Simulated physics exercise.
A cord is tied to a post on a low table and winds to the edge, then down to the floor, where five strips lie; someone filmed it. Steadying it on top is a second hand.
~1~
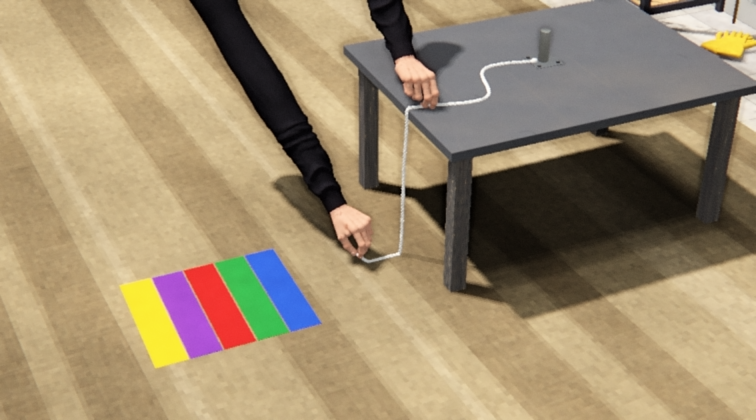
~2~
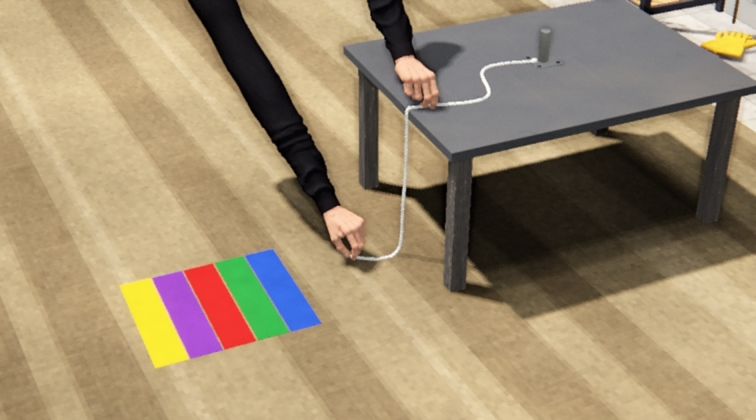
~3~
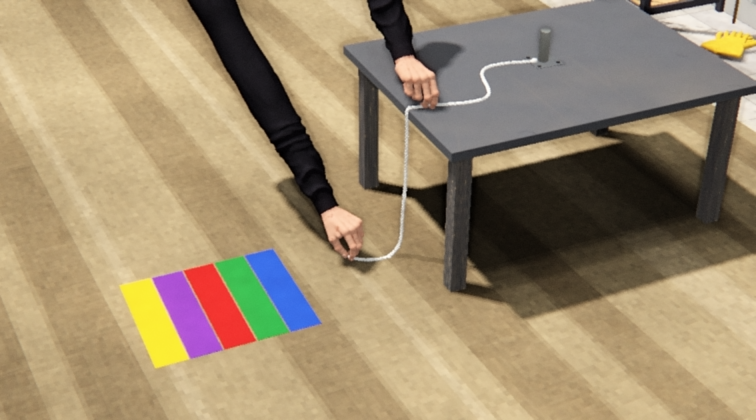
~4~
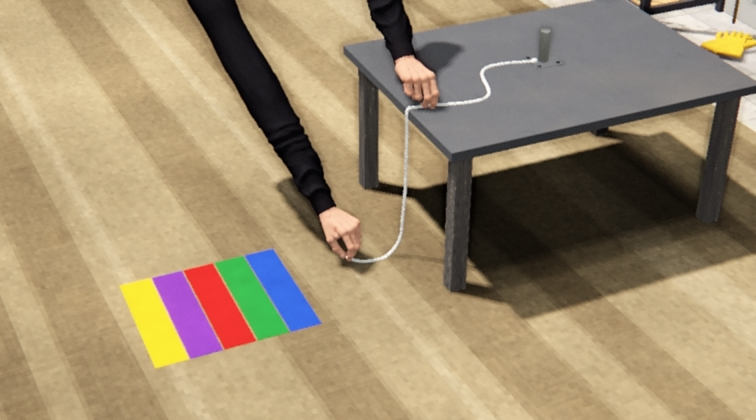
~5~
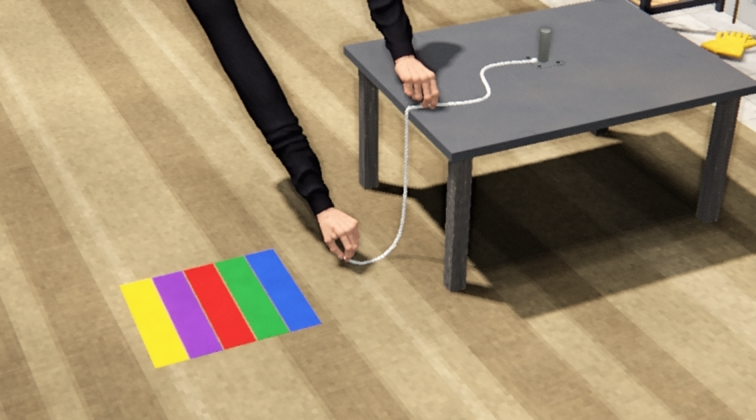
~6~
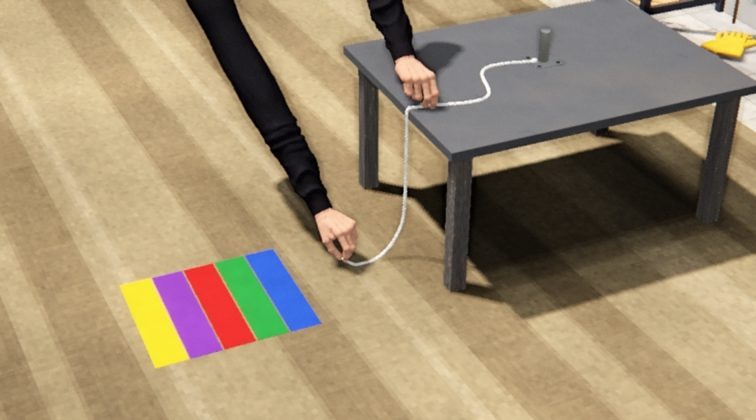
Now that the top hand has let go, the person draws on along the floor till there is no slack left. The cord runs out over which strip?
The red one.
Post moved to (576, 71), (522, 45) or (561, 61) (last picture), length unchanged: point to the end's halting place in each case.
Try 1 about (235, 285), try 2 about (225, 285), try 3 about (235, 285).
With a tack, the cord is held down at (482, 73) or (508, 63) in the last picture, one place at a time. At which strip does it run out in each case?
In order: Red, then red.
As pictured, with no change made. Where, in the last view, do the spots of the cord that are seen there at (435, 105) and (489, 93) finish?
Near (397, 114) and (449, 90).
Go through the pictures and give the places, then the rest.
End (358, 254); blue (297, 313); green (266, 322); red (233, 330); purple (199, 339); yellow (165, 348), in the first frame.
End (351, 256); cord through (505, 64) (487, 86) (453, 104) (407, 133) (404, 190) (399, 248), in the second frame.
End (349, 256), in the third frame.
End (347, 257); cord through (505, 64) (487, 86) (453, 104) (407, 133) (405, 190) (395, 248), in the fourth frame.
End (345, 257), in the fifth frame.
End (342, 258); cord through (505, 64) (487, 86) (453, 104) (407, 133) (405, 190) (389, 247), in the sixth frame.
A little later, end near (280, 274); over blue.
Next, end near (239, 284); over green.
When it is tight, end near (215, 290); over red. It gets as far as the red strip.
